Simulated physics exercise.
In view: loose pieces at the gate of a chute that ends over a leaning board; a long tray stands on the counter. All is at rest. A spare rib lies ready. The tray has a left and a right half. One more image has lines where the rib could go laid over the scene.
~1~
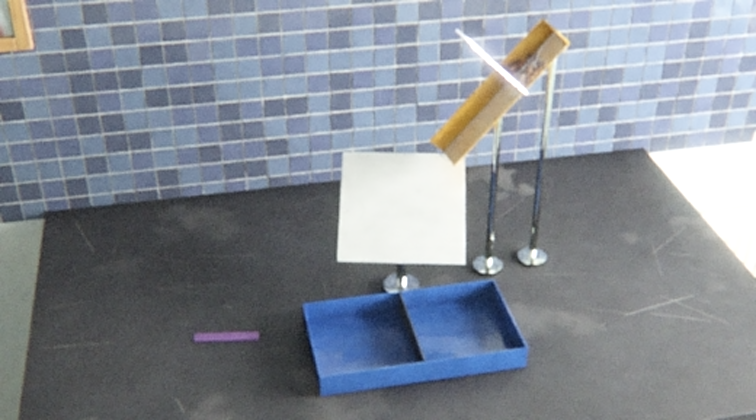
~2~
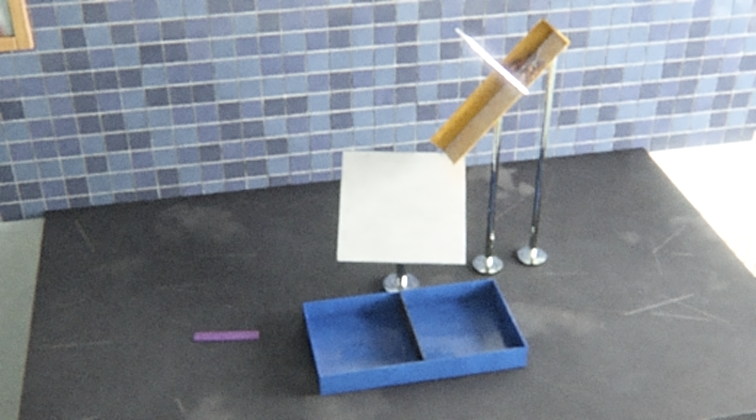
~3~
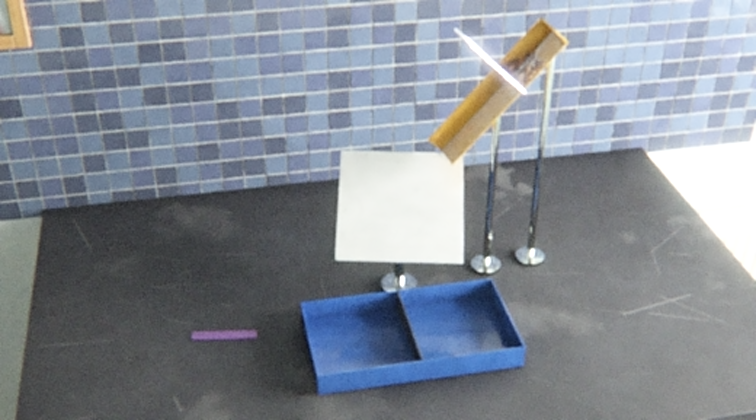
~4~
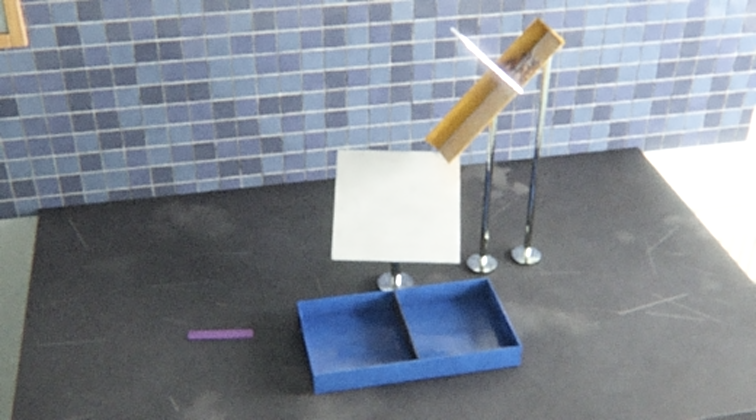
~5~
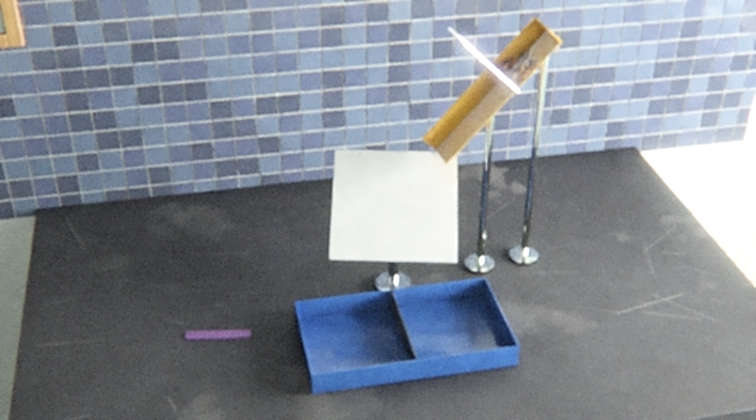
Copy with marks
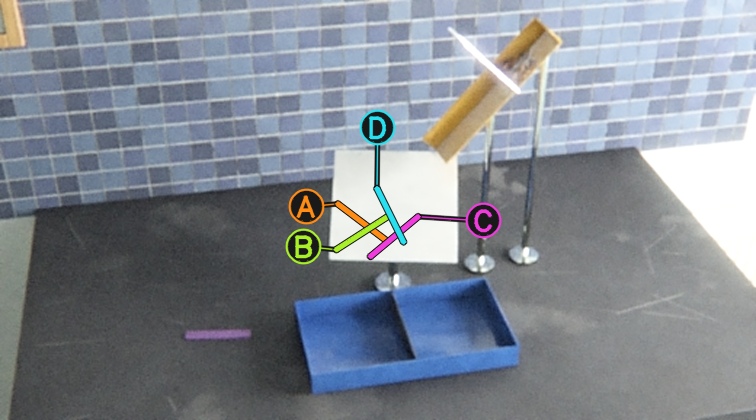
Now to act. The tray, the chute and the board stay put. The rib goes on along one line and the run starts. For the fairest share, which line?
A.
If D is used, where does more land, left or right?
More lands on the right.
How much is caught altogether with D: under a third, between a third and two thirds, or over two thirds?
It is over two thirds.
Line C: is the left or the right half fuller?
More lands on the left.
On the marked copy, line A from (337, 203) to (386, 241); line B from (389, 215) to (336, 249); line C from (418, 216) to (370, 256); line D from (376, 188) to (403, 241).
If A is chosen, of what is caught, about half in the left half, about half in the right.
If B is chosen, of what is caught, most in the left half, a small part in the right.
If C is chosen, of what is caught, nearly all in the left half, a stray few in the right.
If D is chosen, of what is caught, a small part in the left half, nearly all in the right.
